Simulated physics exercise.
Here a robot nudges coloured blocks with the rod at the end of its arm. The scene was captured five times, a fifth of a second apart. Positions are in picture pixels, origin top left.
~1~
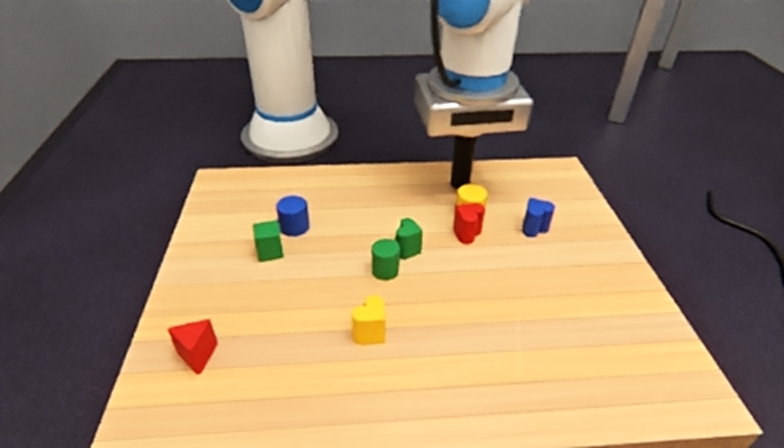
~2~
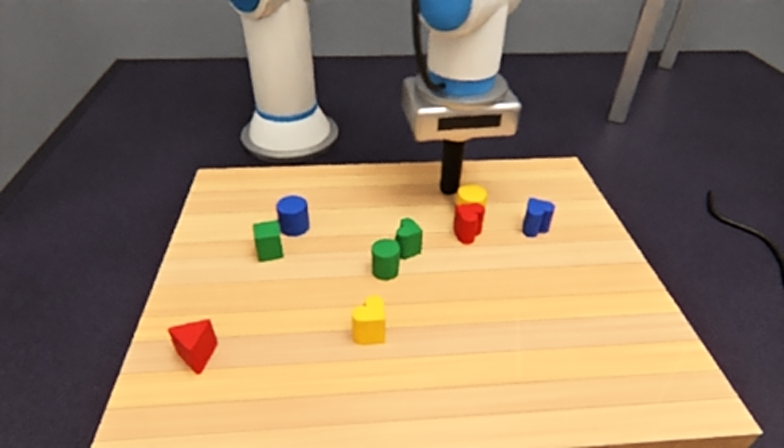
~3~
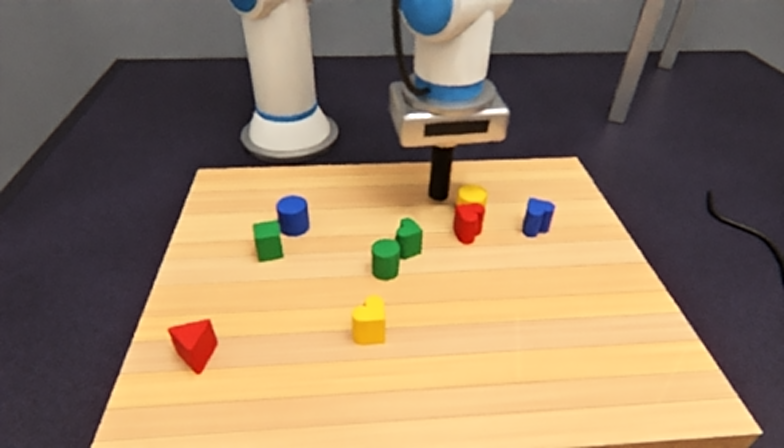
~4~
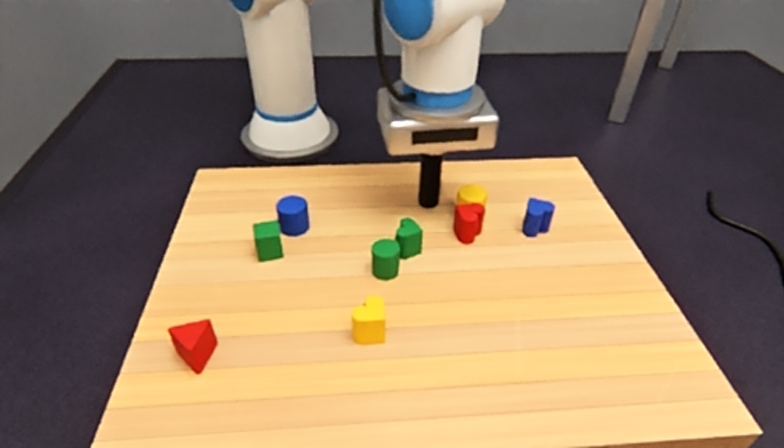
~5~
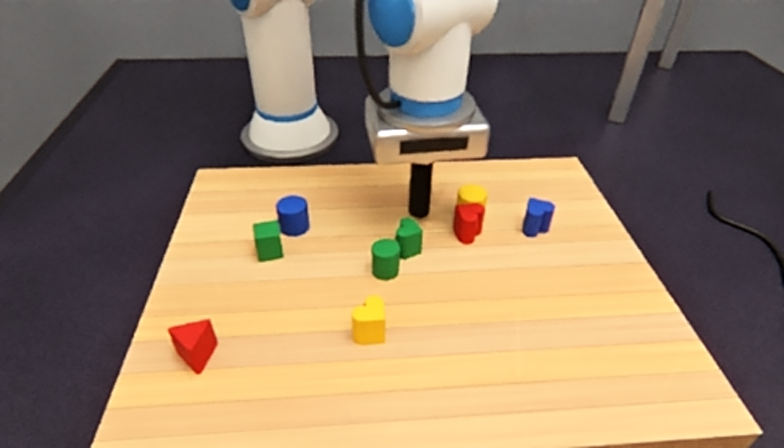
A robot arm slowly moved its black rod a short way left and toward the viewer over a wooden board, nearing the green heart-shaped block, while all the scattered coloured blocks stayed still.
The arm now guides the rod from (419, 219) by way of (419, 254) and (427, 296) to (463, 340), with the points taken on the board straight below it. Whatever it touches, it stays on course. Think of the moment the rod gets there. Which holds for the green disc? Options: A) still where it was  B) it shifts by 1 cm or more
Letter B.
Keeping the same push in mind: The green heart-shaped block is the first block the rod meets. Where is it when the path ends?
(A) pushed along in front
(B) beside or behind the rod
B - beside or behind the rod.
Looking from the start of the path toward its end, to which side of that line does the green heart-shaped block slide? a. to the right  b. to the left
Correct choice: A.
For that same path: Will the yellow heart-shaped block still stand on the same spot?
My answer is yes.
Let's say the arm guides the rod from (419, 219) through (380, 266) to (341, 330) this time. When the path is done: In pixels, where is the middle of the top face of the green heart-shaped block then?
Top centre: (409, 244).
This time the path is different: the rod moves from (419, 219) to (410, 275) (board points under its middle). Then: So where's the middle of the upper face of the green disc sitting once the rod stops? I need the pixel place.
It is at (375, 258).
On the path given first. One third of the way, rod at (419, 248); green disc at (376, 255); green heart-shaped block at (402, 243), turned 15° clockwise.
Two thirds of the way, rod at (429, 290); green disc at (363, 262); green heart-shaped block at (395, 264), turned 70° clockwise.
At the end, rod at (464, 333); yellow heart-shaped block unmoved; green disc at (363, 262); green heart-shaped block at (395, 264), turned 70° clockwise; red heart-shaped block unmoved.
